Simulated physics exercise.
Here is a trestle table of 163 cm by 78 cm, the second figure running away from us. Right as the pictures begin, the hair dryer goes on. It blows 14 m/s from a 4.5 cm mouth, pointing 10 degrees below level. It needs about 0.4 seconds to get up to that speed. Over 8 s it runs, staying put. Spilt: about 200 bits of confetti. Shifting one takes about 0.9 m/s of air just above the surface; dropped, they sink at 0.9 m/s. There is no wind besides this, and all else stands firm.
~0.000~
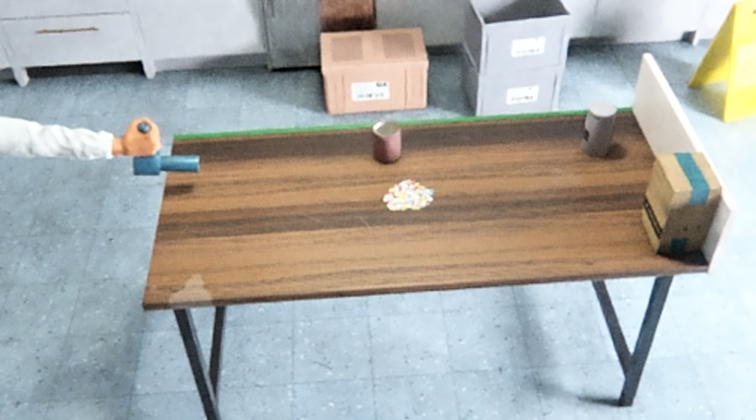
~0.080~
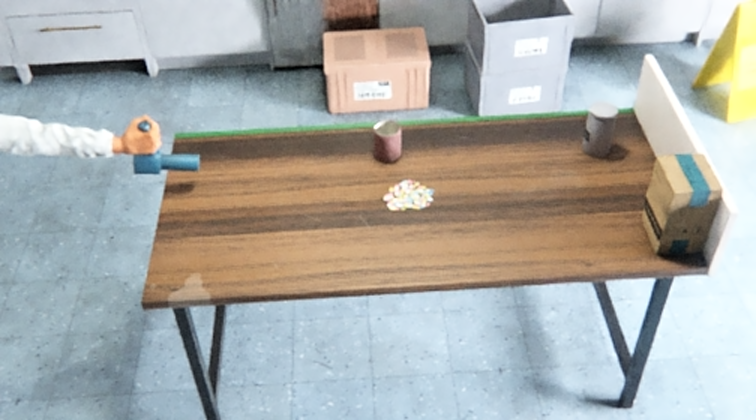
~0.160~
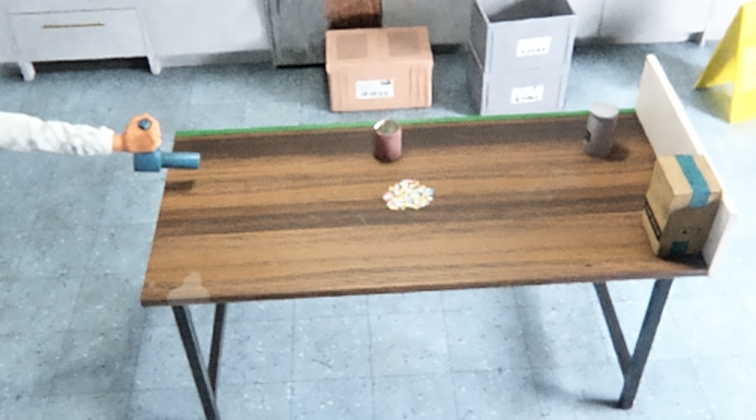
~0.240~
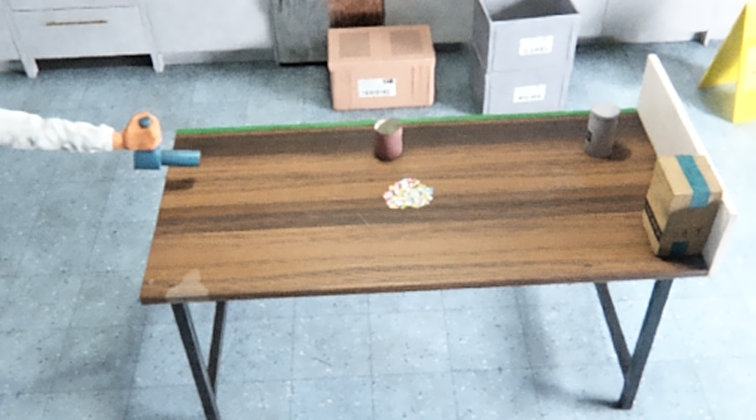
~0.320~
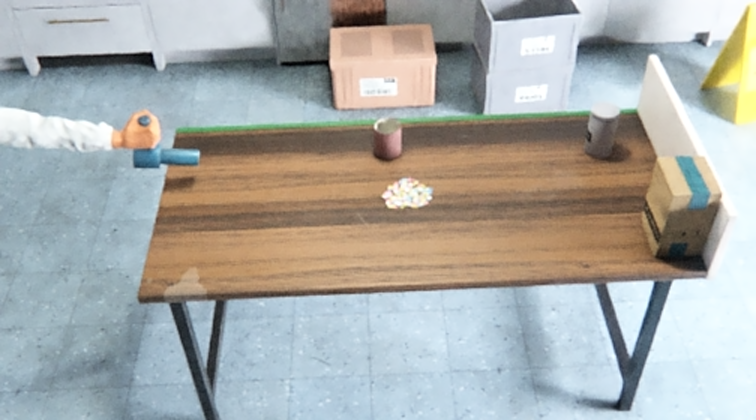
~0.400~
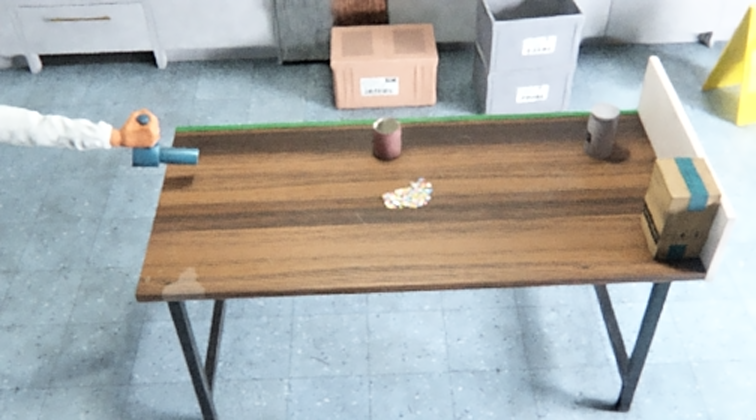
A white-sleeved arm with an orange hand holds a blue hair dryer at the left end of a brown wooden trestle table, seen from above in a grey-floored room. A reddish mug and pale confetti sit mid-table, with a grey jar and cardboard box at right. The confetti lies still at first, then some bits shift slightly rightward, while the view drifts very slightly.
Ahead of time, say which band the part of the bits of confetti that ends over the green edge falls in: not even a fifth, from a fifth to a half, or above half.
Under a fifth.
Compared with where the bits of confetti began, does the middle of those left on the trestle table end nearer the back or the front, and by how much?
Net drift is to the fore by close to 15 cm.
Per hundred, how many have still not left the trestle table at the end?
About 50 per cent.
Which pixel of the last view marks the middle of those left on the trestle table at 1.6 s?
(635, 222).
After 1.6 s, 76 % are on the move or not yet settled, 0 % are over the green edge; the middle of those still in play is near (635, 222).
After 2.6 s, 46 % are on the move or not yet settled, 0 % are over the green edge; the middle of those still in play is near (675, 221).
After 4.4 s, 26 % are on the move or not yet settled, 0 % are over the green edge; the middle of those still in play is near (682, 220).
After 8.0 s, at the end, 0 % are over the green edge; the middle of those still in play is near (682, 220).
